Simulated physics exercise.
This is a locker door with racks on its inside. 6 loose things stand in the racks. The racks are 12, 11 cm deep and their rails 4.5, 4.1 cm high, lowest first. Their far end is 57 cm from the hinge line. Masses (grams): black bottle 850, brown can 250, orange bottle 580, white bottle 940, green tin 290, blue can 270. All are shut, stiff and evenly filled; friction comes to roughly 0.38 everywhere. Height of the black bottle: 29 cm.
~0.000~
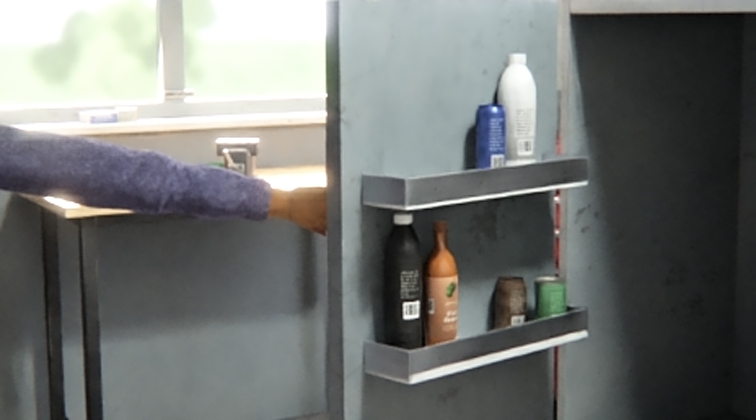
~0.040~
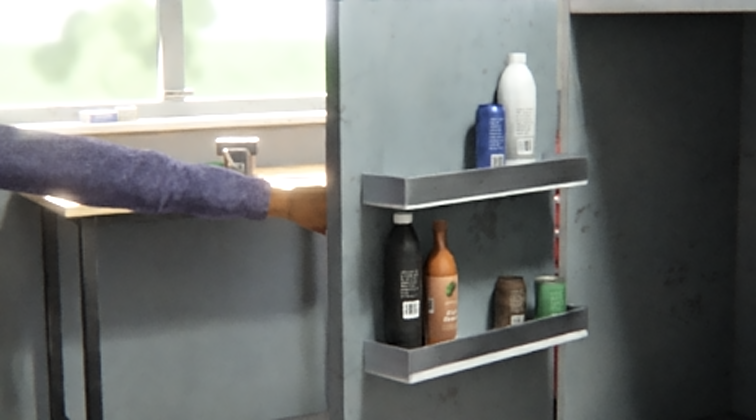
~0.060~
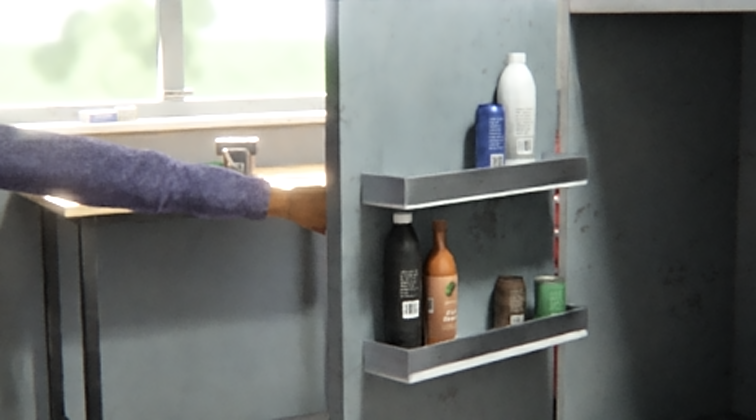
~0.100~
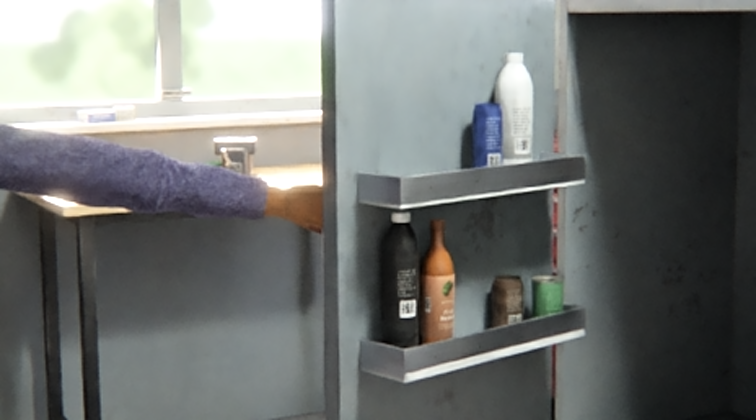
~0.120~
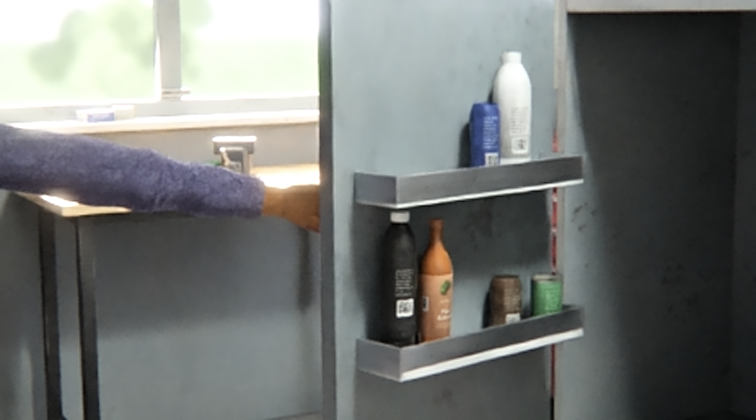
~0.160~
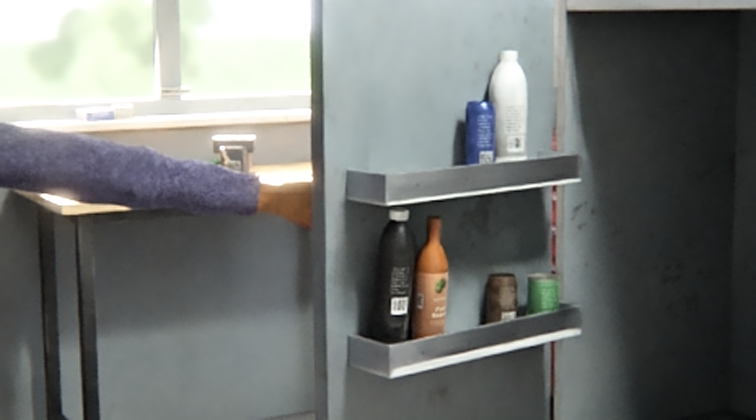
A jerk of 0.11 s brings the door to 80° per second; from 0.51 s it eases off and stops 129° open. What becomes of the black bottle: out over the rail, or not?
The black bottle comes out.
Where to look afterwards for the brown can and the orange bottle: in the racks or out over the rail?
The brown can is still in the racks; the orange bottle finishes out over the rail.
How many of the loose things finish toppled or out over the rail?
In all, 2.
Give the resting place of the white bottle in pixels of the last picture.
Near (466, 109).
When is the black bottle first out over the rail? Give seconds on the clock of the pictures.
At about 0.4 s.
Around 0.46 s, door 102° open; black bottle now out over the rail; orange bottle at 22° to upright.
Around 0.76 s, door 122° open; orange bottle now out over the rail.
Around 1.06 s, door 129° open.
Finally (1.7 s), out over the rail, black bottle and orange bottle; the other 4 still in place (within 5 cm).
